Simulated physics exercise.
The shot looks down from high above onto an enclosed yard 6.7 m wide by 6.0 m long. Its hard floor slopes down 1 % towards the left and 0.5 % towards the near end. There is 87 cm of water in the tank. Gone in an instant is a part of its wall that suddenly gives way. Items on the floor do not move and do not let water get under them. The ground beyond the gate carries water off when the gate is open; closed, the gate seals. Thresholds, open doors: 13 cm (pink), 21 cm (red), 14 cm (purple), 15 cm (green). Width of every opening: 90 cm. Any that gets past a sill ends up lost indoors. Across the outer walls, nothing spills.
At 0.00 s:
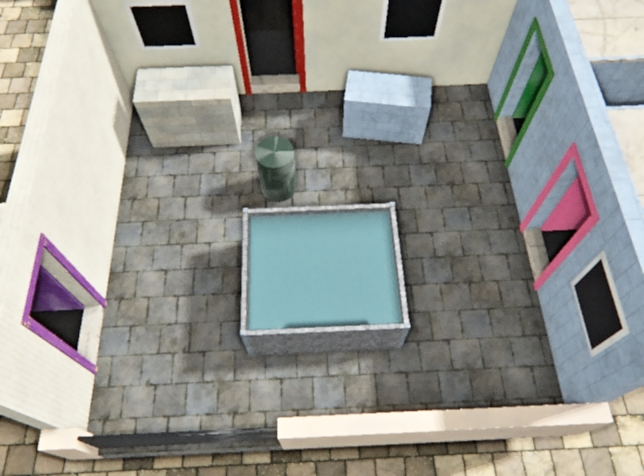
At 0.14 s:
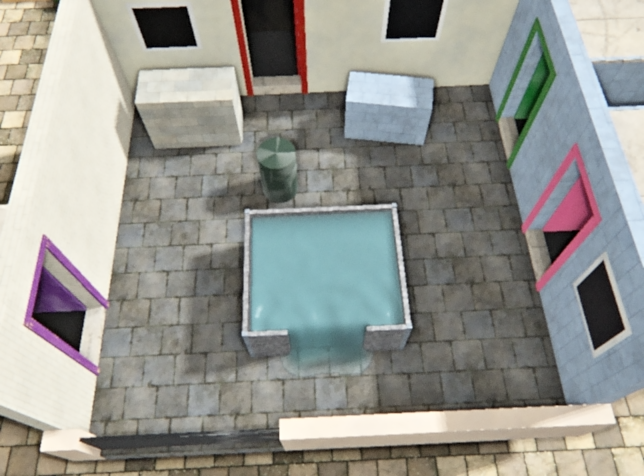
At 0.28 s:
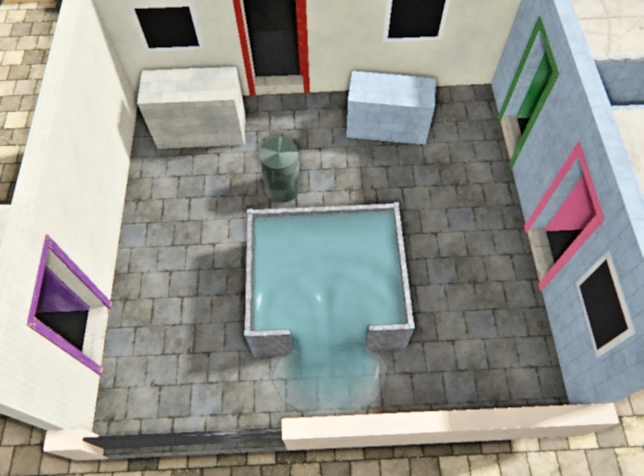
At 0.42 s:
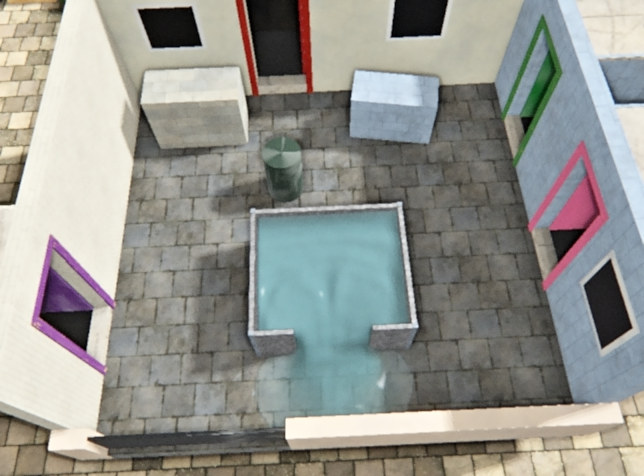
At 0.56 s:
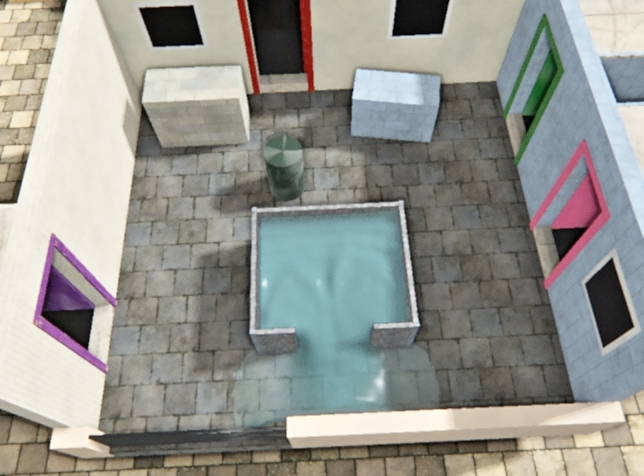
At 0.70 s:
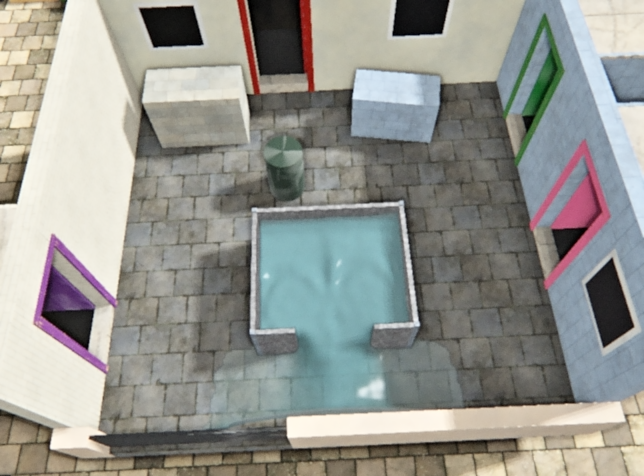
A square stone-walled tank of blue-green water stands in a grey paved courtyard, seen from high above. Two pale blocks and a dark green barrel sit behind it, with a red-framed doorway at the back, a purple-framed opening left, and green and pink ones right. Part of the tank's near wall vanishes, and water pours out, spreading across the paving to the low front wall, while the view shifts very slightly.
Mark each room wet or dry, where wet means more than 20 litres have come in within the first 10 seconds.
Pink door - dry, red door - dry, purple door - wet, green door - dry.
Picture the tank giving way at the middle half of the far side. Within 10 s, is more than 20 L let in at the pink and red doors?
Against that limit the pink door gives a lower amount and the red door gives a greater amount.
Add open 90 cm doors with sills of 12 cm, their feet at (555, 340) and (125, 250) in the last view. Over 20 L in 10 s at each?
In the order given, higher then lower.
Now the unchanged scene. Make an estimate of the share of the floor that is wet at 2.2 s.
Wet share: Near 40 percent.
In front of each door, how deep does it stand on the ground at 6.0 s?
You'd get pink at 7 cm, red at 12 cm, purple at 14 cm, and green at 5 cm.
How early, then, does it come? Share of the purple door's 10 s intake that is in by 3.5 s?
70 percent or so by then.
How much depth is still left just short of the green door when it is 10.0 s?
It's some 7.5 centimetres deep.
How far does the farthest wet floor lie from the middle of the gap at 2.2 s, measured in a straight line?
Roughly 4.0 m.
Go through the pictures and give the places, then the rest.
In the first frame, the tank at (322, 268) is whole and still, 87 cm deep.
In the second frame, water pours out at (327, 343) and has run 0.6 m, to (288, 364); typically 8 cm deep outside, 87 cm at the tank's back.
In the third frame, water pours out at (329, 343) and has run 0.9 m, to (300, 405); typically 14 cm deep outside, 86 cm at the tank's back.
In the fourth frame, water pours out at (333, 343) and has run 1.4 m, to a hidden place; typically 14 cm deep outside, 79 cm at the tank's back.
In the fifth frame, water pours out at (334, 342) and has run 1.7 m, to a hidden place; typically 12 cm deep outside, 74 cm at the tank's back.
In the sixth frame, water pours out at (334, 342) and has run 2.1 m, to a hidden place; typically 10 cm deep outside, 76 cm at the tank's back.
After 1.4 s water covers 25 % of the floor and is deepest (62 cm) near (331, 411); pink door not reached, red door not reached, purple door not reached, green door not reached.
After 2.2 s water covers 40 % of the floor and is deepest (44 cm) near (332, 424); pink door 11 cm at the sill, 0 L in, red door not reached, purple door 25 cm at the sill, 16 L in, green door not reached.
After 3.5 s water covers 60 % of the floor and is deepest (34 cm) near (332, 424); pink door 12 cm at the sill, 1 L in, red door not reached, purple door 20 cm at the sill, 62 L in, green door 5 cm at the sill, 0 L in.
After 6.0 s water covers 95 % of the floor and is deepest (20 cm) near (143, 103); pink door 7 cm at the sill, 1 L in, red door 12 cm at the sill, 0 L in, purple door 14 cm at the sill, 86 L in, green door 5 cm at the sill, 0 L in.
After 10.0 s water covers 95 % of the floor and is deepest (19 cm) near (123, 250); pink door 4 cm at the sill, 2 L in, red door 12 cm at the sill, 0 L in, purple door 8 cm at the sill, 87 L in, green door 7 cm at the sill, 0 L in.
